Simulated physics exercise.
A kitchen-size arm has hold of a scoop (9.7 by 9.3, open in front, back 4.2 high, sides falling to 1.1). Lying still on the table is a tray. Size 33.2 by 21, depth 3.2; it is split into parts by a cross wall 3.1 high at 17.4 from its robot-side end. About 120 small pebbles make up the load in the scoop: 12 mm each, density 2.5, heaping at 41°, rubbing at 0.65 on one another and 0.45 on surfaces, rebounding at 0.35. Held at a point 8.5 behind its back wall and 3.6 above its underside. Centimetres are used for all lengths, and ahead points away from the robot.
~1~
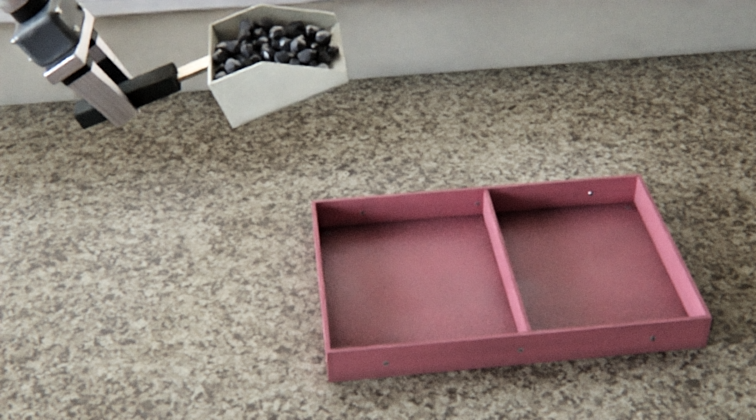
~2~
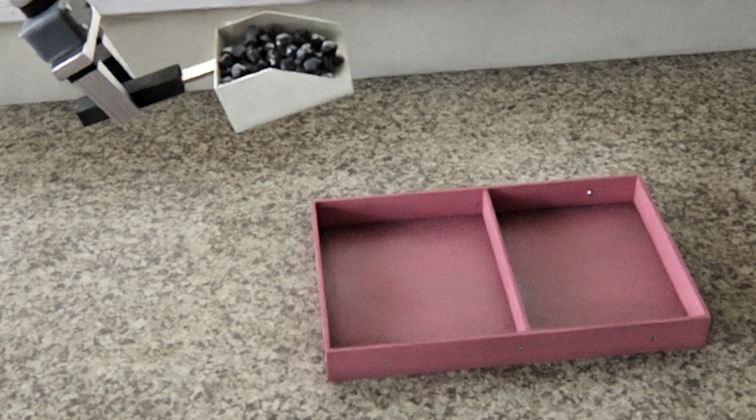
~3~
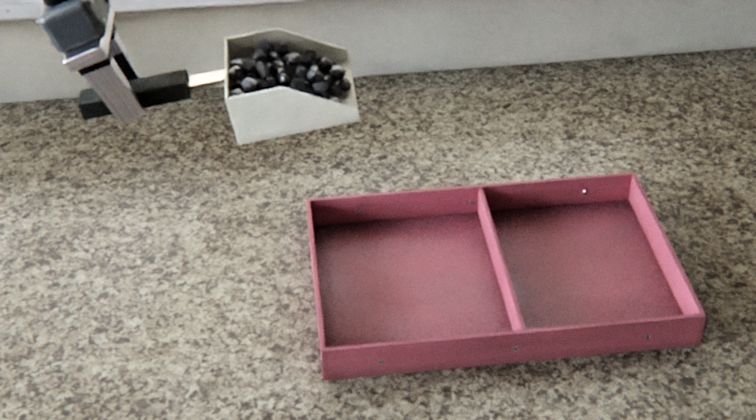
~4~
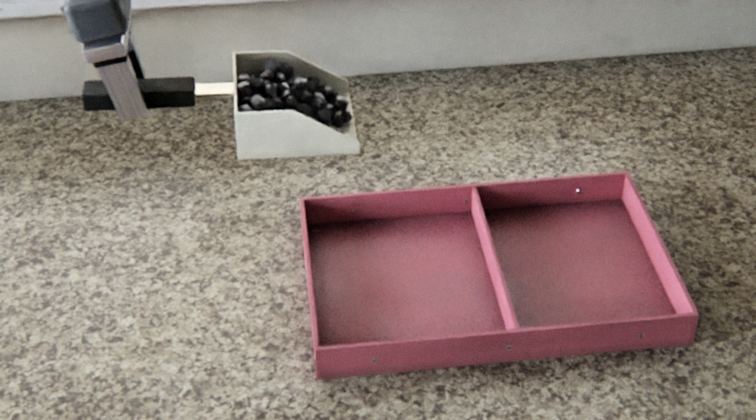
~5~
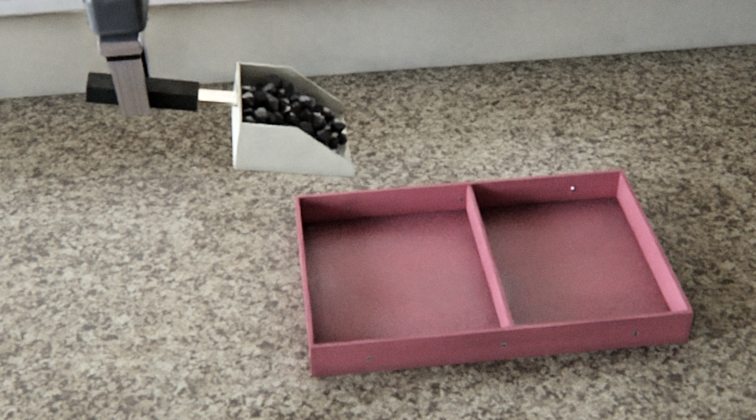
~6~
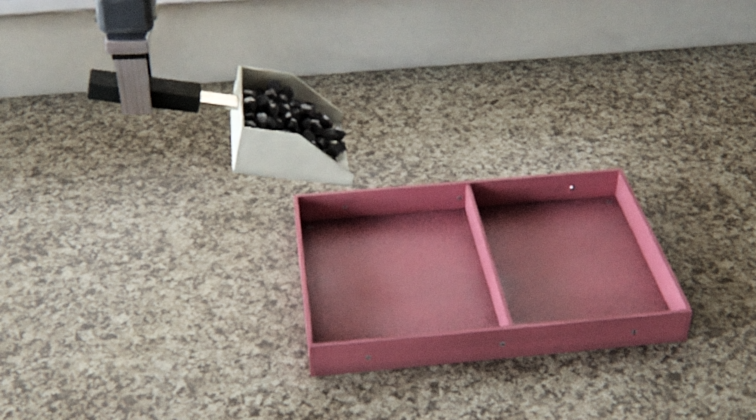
A robot arm at the upper left holds a pale, open-fronted scoop of small black pebbles, lowering it slightly and turning it steadily from tilted back, through level, to tilted gently forward. Below and to the right, a pink tray with two empty compartments sits on a speckled grey-brown countertop before a pale wall, seen from above at an angle. The pebbles shift a little toward the scoop's open right end while the view drifts very slightly.
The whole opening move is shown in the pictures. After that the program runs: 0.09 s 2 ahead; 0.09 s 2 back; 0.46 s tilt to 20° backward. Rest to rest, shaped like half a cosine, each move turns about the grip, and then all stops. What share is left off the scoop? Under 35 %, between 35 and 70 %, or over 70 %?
Between 35 and 70 %.
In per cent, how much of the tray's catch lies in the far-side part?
I'd say close to 0 per cent.
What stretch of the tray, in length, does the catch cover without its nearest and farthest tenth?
Roughly 10 cm.
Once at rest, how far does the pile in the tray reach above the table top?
Roughly 2.0 cm.
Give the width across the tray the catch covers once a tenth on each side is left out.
Width of central eight tenths: Approx. 12 cm.
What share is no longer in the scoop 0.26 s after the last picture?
Roughly 40 percent up to then.
Then, 0.26 s on, tilted 12° forward, highest piece 20 above the table; 76 on the scoop, 18 in the robot-side part, 30 in flight or on a rim.
Then, 0.51 s on, tilted 14° backward, highest piece 26 above the table; 61 in the robot-side part, 57 on the scoop, 6 in flight or on a rim.
Then, 0.84 s on, tilted 20° backward, highest piece 28 above the table; 67 in the robot-side part, 57 on the scoop.
Then, 1.89 s on, tilted 20° backward, highest piece 28 above the table; 67 in the robot-side part, 57 on the scoop.
In the end, 67 in the robot-side part, 57 on the scoop. That is 54 % off the scoop.
